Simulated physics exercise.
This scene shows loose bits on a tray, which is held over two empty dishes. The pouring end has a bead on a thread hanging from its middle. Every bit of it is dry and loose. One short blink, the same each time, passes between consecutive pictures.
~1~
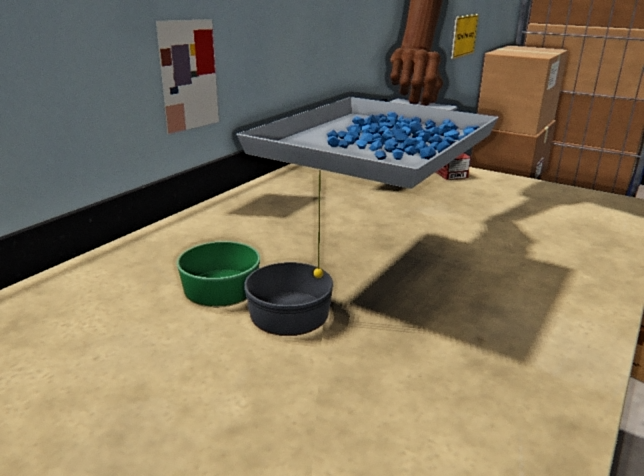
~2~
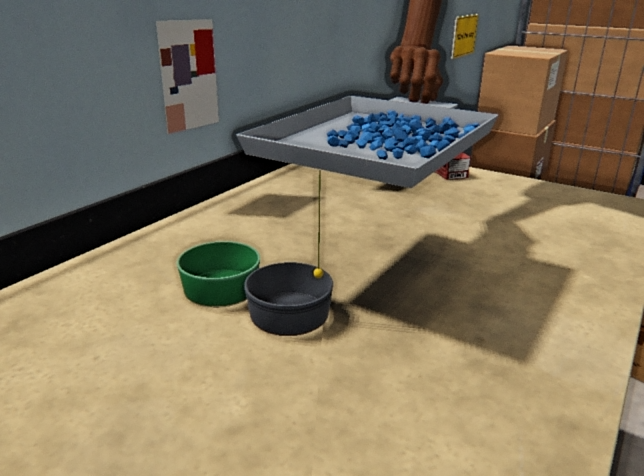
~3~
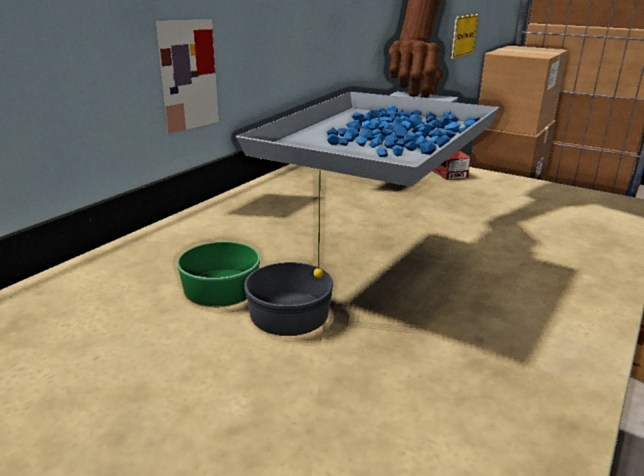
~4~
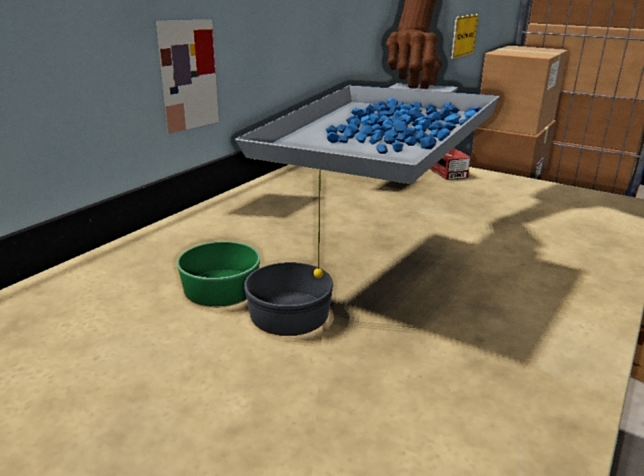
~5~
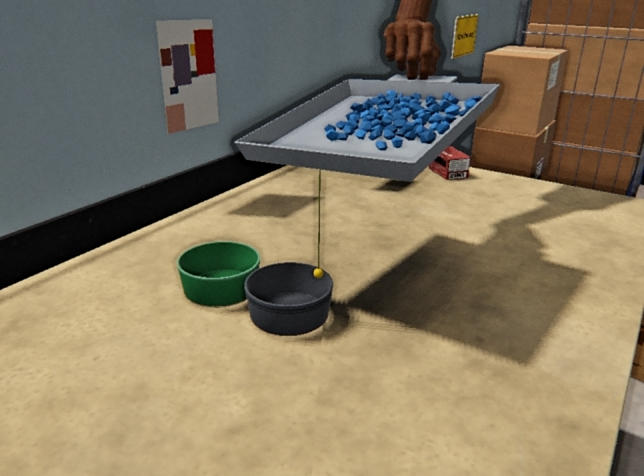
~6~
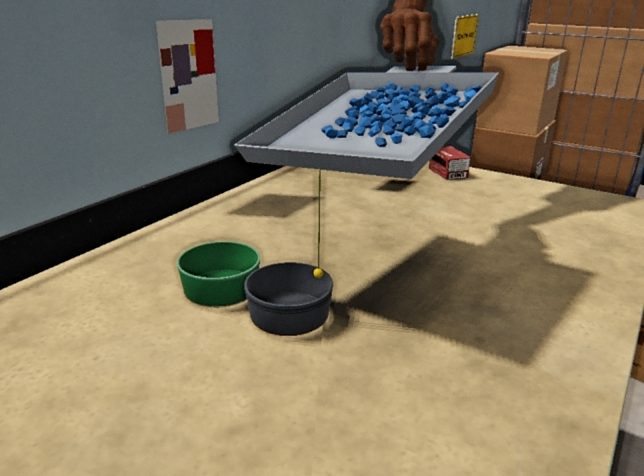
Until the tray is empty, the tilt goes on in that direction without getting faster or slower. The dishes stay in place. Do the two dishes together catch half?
The dishes will manage to catch most of it.
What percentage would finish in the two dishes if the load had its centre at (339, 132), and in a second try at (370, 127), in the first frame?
Roughly 70 per cent, and 80 per cent.
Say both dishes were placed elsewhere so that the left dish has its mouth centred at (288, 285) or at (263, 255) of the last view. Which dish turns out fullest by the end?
Try 1: The dish at left; try 2: The dish at left.
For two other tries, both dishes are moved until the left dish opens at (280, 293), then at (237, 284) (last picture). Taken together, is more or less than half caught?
Result, first setup: The minor share; second setup: The bulk.
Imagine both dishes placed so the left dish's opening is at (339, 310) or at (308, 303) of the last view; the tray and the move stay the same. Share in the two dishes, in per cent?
Close to 0 in a hundred, then close to 0 in a hundred.
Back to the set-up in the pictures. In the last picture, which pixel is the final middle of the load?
Roughly pixel (238, 290).
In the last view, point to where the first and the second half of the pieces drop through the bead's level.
First part (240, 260), rest (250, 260).
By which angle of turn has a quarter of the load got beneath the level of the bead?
A tilt of roughly 80°.
Soon, tray tipped steeply; nearly all on the tray; a stray few in the left dish; a small part in the air.
A while on, tray tipped right over; about a quarter on the tray; about a quarter in the right dish; about a quarter in the left dish; a small part outside both; about a quarter in the air.
Towards the end, tray tipped past a quarter turn; about a third in the right dish; about half in the left dish; about a quarter outside both.
Finally, tray tipped past a quarter turn; about a third in the right dish; about half in the left dish; about a quarter outside both.
